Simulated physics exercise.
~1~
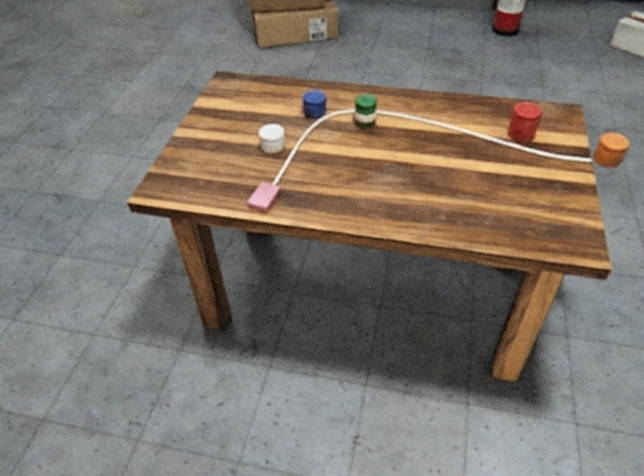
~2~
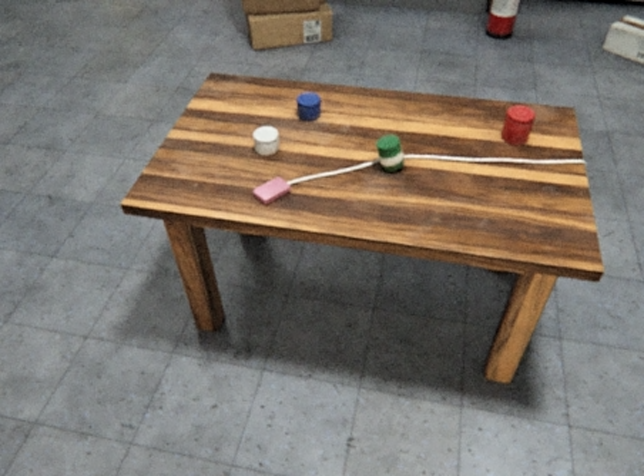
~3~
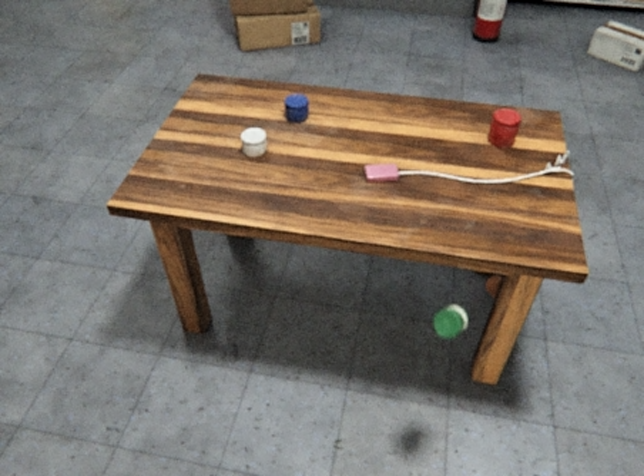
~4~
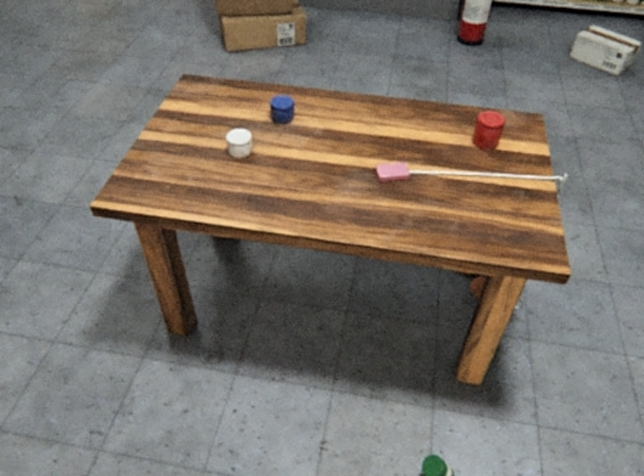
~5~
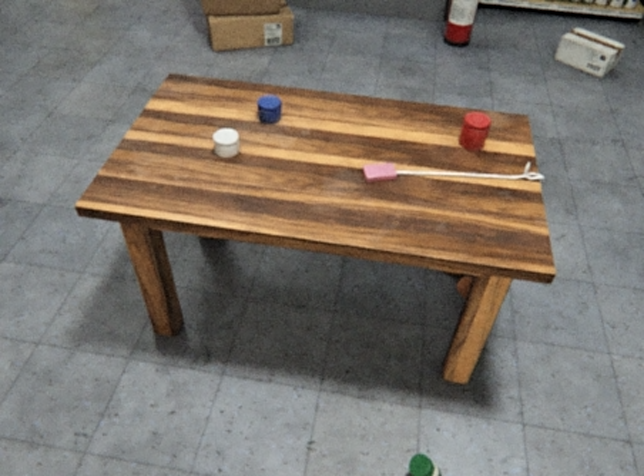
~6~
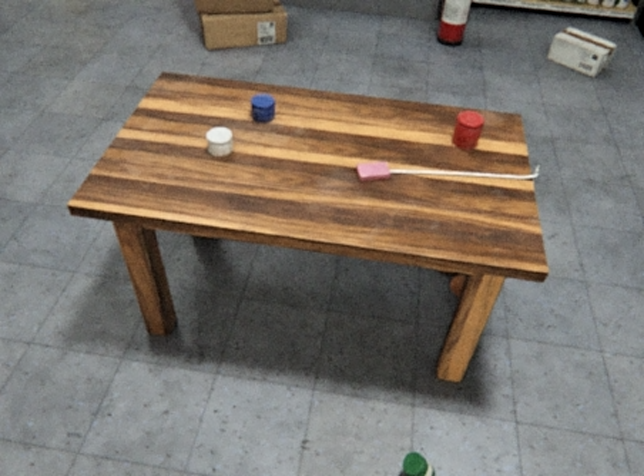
Wooden table with a white cable dragging a pink block rightward, a green tin falling to the floor, other tubs staying put.
